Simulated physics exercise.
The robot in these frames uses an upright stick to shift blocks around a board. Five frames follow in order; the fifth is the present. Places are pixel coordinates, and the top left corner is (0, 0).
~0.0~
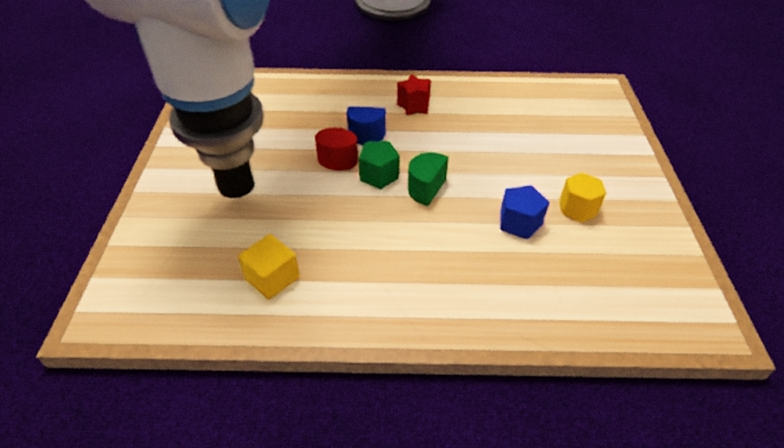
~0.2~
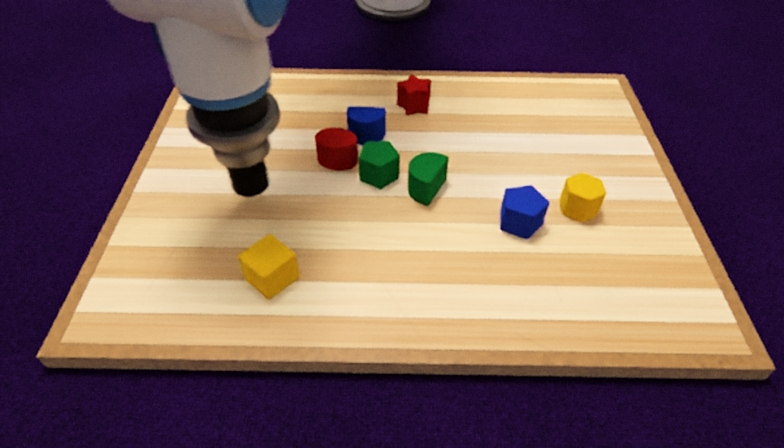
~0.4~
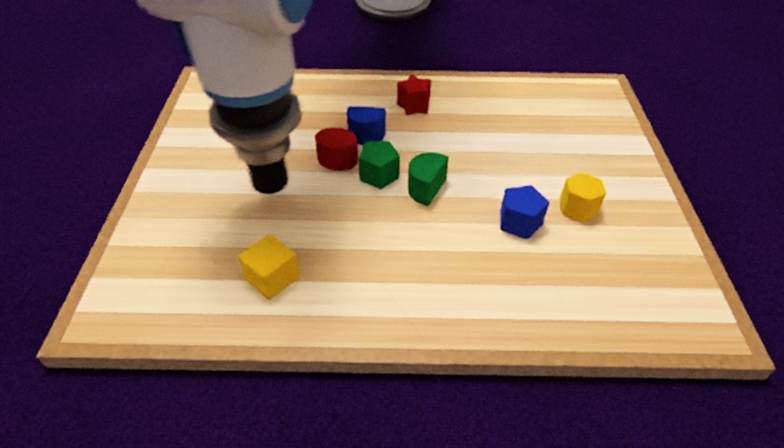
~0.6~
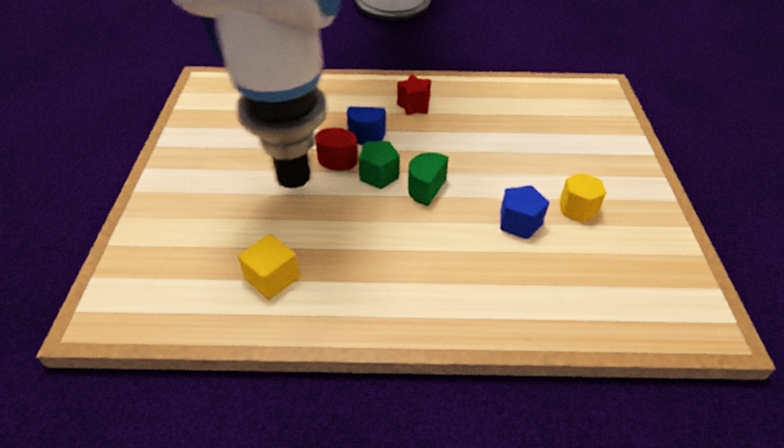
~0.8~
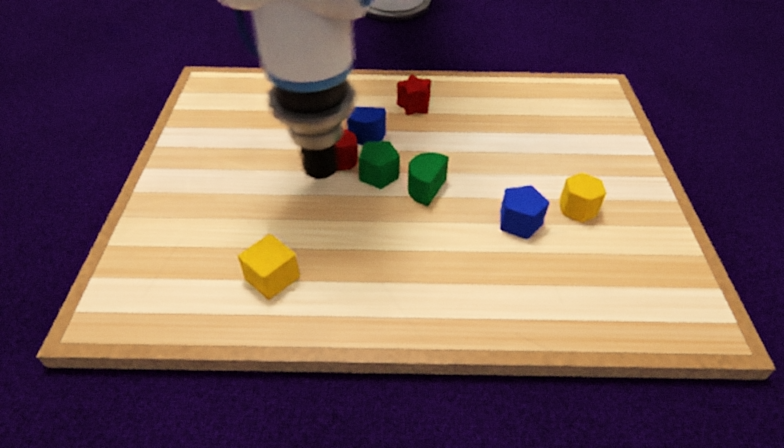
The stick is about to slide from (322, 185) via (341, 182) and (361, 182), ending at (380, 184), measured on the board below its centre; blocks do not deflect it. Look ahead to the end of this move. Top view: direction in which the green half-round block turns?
Top view: Clockwise.
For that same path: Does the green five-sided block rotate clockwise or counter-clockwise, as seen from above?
Looking from above, the answer is counterclockwise.
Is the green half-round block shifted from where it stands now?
Yes, it checks out.
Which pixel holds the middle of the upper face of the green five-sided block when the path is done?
It comes to (408, 147).
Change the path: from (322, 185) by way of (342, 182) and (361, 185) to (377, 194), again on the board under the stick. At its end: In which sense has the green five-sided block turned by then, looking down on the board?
My prediction: CCW.
What follows on the original path. Halfway along, stick (351, 165); green five-sided block (388, 150).
At the end, stick (380, 167); red oval block still; green five-sided block (408, 147), turned 45° anticlockwise; green half-round block (436, 166), turned 20° clockwise.
